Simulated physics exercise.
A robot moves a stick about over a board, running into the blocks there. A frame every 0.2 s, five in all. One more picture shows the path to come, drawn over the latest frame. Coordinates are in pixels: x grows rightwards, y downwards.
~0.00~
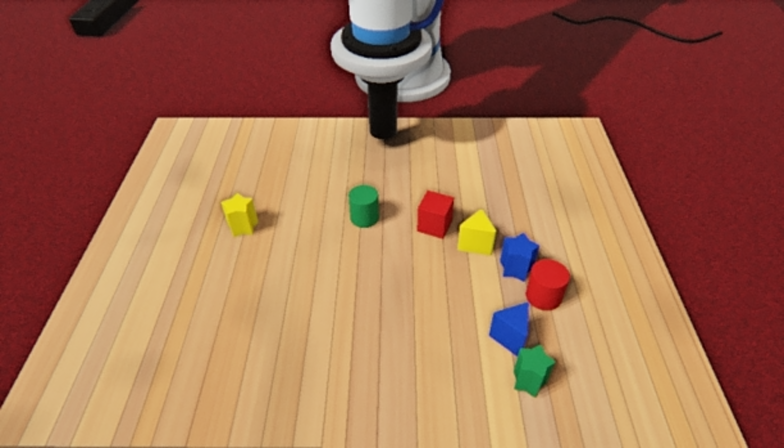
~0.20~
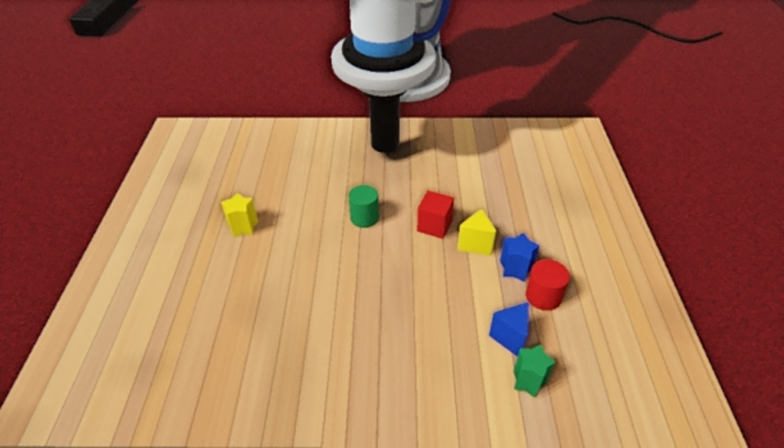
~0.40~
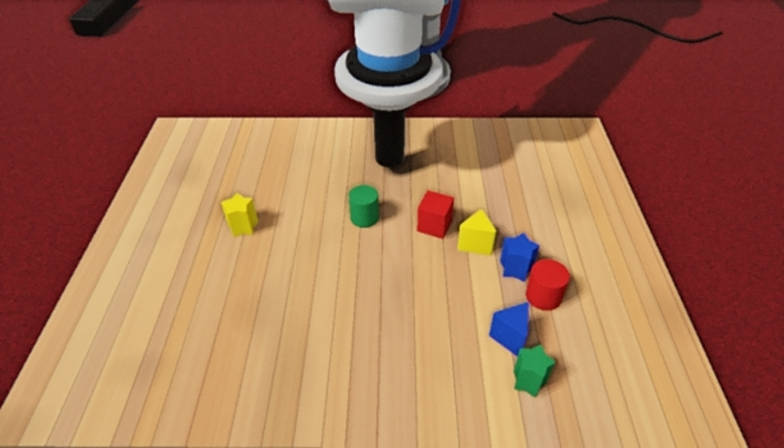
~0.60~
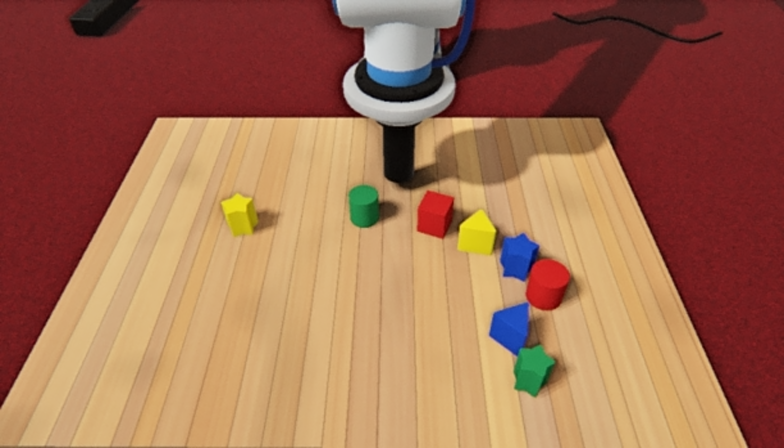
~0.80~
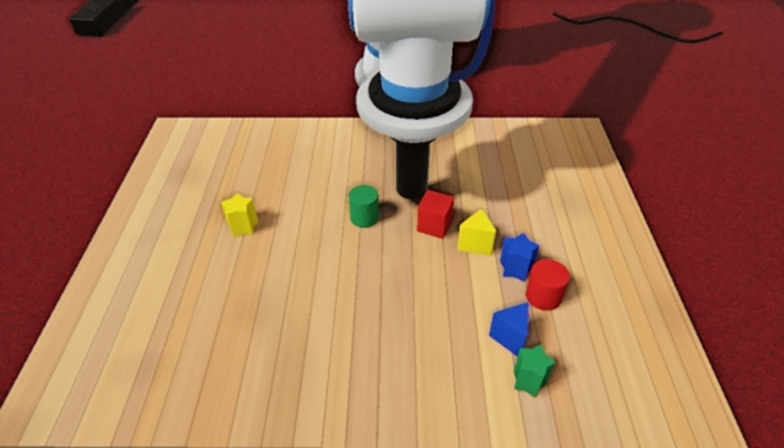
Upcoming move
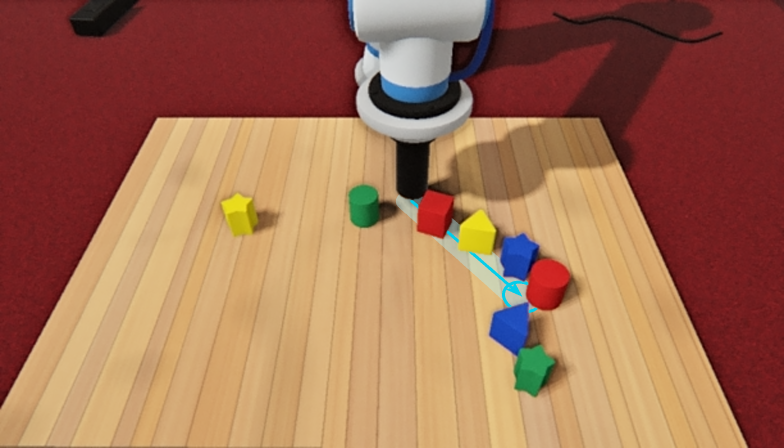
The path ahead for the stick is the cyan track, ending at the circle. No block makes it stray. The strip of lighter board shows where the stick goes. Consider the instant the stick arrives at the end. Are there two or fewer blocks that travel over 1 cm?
Going by the path, no.
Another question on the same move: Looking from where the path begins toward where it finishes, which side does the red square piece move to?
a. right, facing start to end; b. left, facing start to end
(a)
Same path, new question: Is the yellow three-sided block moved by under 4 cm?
No, it doesn't check out.
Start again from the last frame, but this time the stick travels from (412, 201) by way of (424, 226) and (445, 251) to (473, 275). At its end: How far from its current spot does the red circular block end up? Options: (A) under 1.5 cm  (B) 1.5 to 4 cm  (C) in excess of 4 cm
(A)
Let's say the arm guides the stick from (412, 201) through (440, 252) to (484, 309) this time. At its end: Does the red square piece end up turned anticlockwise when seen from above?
Yes, that is what happens.
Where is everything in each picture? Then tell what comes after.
Lower end of the stick (383, 132), tops of blocks, red square piece (436, 202), yellow three-sided block (479, 222), blue star (521, 245), red circular block (551, 273), in the first picture.
Stick (385, 145), blocks as before, in the second picture.
Stick (390, 159), blocks as before, in the third picture.
Stick (399, 174), blocks as before, in the fourth picture.
Stick (412, 189), red square piece (436, 202), yellow three-sided block (479, 222), blue star (521, 245), red circular block (551, 273), in the fifth picture.
The drawn path runs in a line from (412, 201) to (522, 297).
The first path, step by step. One third of the way, stick (446, 218); red square piece (453, 230), turned 45° clockwise; yellow three-sided block (485, 227), turned 40° anticlockwise.
Two thirds of the way, stick (483, 249); red square piece (462, 255), turned 115° clockwise; yellow three-sided block (516, 245), turned 40° anticlockwise; blue star (545, 255), turned 20° anticlockwise; red circular block (565, 281).
At the end, stick (525, 285); red square piece (462, 255), turned 120° clockwise; yellow three-sided block (538, 250), turned 80° anticlockwise; blue star (568, 258); red circular block (569, 283).
